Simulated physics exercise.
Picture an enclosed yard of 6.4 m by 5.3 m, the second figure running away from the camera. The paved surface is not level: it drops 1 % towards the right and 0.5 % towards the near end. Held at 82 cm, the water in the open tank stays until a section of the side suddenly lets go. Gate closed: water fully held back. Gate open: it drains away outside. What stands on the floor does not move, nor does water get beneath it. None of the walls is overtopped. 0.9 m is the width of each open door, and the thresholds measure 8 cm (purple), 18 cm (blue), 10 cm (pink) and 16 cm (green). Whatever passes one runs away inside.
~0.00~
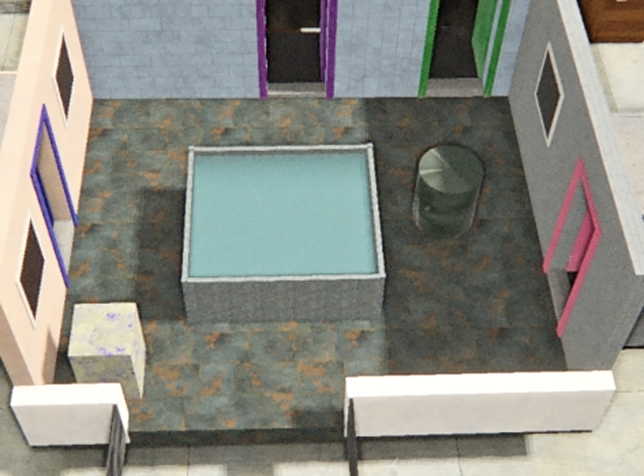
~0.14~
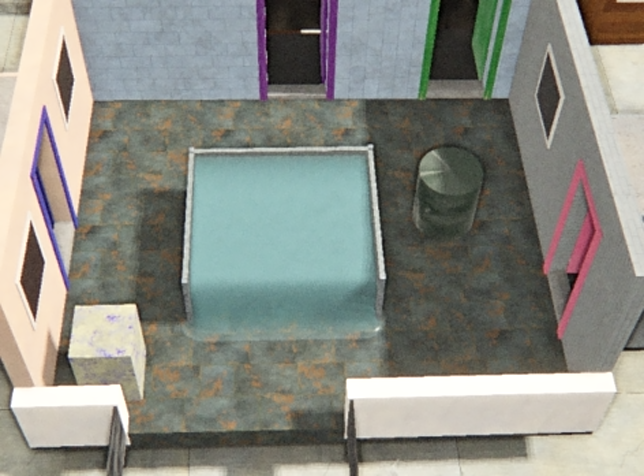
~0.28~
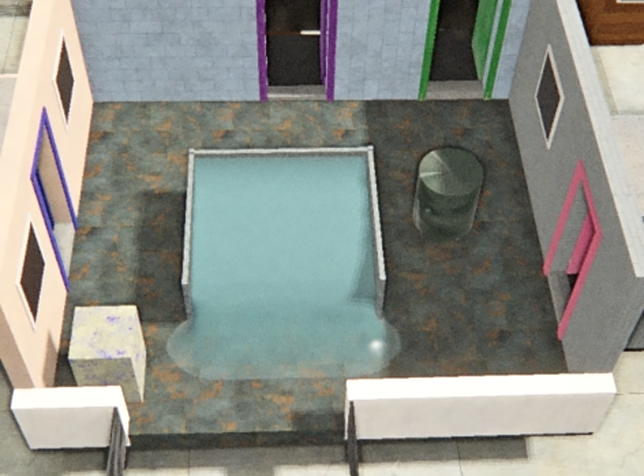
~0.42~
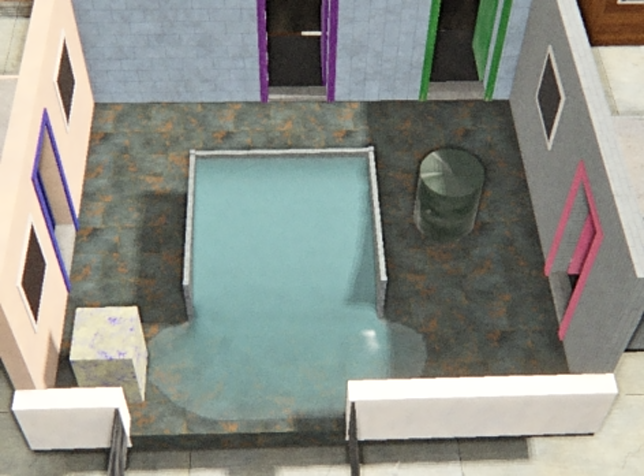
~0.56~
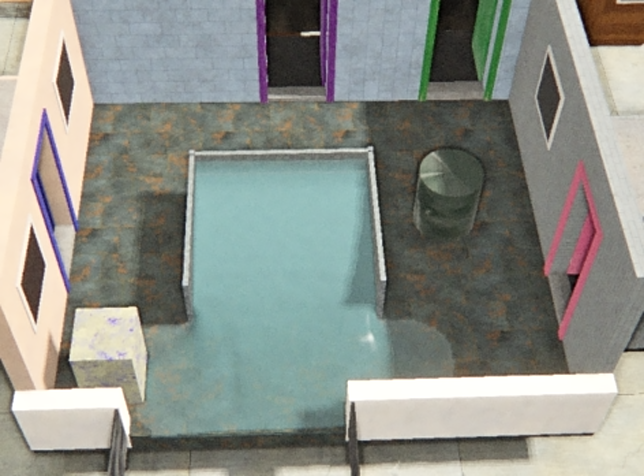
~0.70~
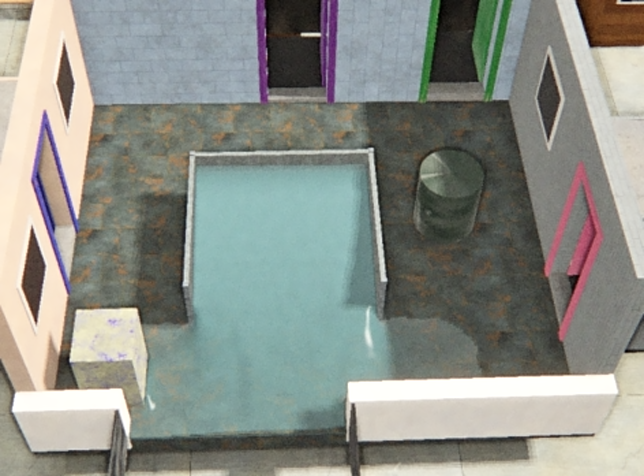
A small walled yard with a dark, rust-flecked paved floor is seen from high above its near side, the view staying still. A grey-walled open tank of blue-green water stands mid-yard, between a pale speckled block at near left and a greenish glassy cylinder at right, with purple, green, blue and pink doorways around. The tank's near side opens, and water pours out, spreading over the near floor, around the block's base and rightward behind the low white wall.
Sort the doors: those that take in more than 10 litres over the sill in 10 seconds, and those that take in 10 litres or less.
Sorted: The purple door takes in 10 litres or less; the blue door takes in 10 litres or less; the pink door takes in more; the green door takes in 10 litres or less.
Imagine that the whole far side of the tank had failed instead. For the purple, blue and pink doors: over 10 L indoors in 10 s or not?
Log - purple: Threshold topped, blue: Threshold not reached, pink: Threshold not reached.
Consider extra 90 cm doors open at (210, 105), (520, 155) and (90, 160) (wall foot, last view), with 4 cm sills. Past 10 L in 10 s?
In turn: Short of it, beyond it, short of it.
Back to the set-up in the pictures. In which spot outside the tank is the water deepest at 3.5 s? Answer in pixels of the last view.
The spot is near (556, 408) in the last view.
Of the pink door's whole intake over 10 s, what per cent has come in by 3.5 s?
About 70 per cent.
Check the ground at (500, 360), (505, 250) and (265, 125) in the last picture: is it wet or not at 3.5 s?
Point 1: Reached; point 2: Reached; point 3: Unreached.
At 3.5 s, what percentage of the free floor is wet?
Around 45 per cent wet.
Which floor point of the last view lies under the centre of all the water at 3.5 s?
(363, 302).
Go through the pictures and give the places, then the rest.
In the first picture, the open tank at (282, 214) is whole and still, 82 cm deep.
In the second picture, water pours out at (284, 307) and has run 1.2 m, to (190, 333); typically 6 cm deep outside, 82 cm at the open tank's back.
In the third picture, the front is at (175, 351), 1.5 m from the gap at (285, 309); 1.9 m2 of floor is under water; 82 cm left at the back of the open tank.
In the fourth picture, the front is at (151, 364), 1.8 m from the gap at (286, 311); 3.8 m2 of floor is under water; 78 cm left at the back of the open tank.
In the fifth picture, water pours out at (285, 312) and has run 2.2 m, to a hidden place; typically 12 cm deep outside, 69 cm at the open tank's back.
In the sixth picture, the front is at a hidden place, 2.6 m from the gap at (286, 313); 5.5 m2 of floor is under water; 70 cm left at the back of the open tank.
After 1.4 s water covers 25 % of the floor and is deepest (49 cm) near (351, 400); purple door not reached, blue door not reached, pink door not reached, green door not reached.
After 2.2 s water covers 30 % of the floor and is deepest (40 cm) near (556, 408); purple door not reached, blue door not reached, pink door 16 cm at the sill, 0 L in, green door not reached.
After 3.5 s water covers 45 % of the floor and is deepest (25 cm) near (556, 408); purple door not reached, blue door not reached, pink door 14 cm at the sill, 21 L in, green door not reached.
After 6.0 s water covers 60 % of the floor and is deepest (16 cm) near (505, 105); purple door 3 cm at the sill, 0 L in, blue door not reached, pink door 9 cm at the sill, 30 L in, green door 12 cm at the sill, 1 L in.
After 10.0 s water covers 85 % of the floor and is deepest (8 cm) near (571, 407); purple door 2 cm at the sill, 0 L in, blue door not reached, pink door 5 cm at the sill, 31 L in, green door 7 cm at the sill, 1 L in.
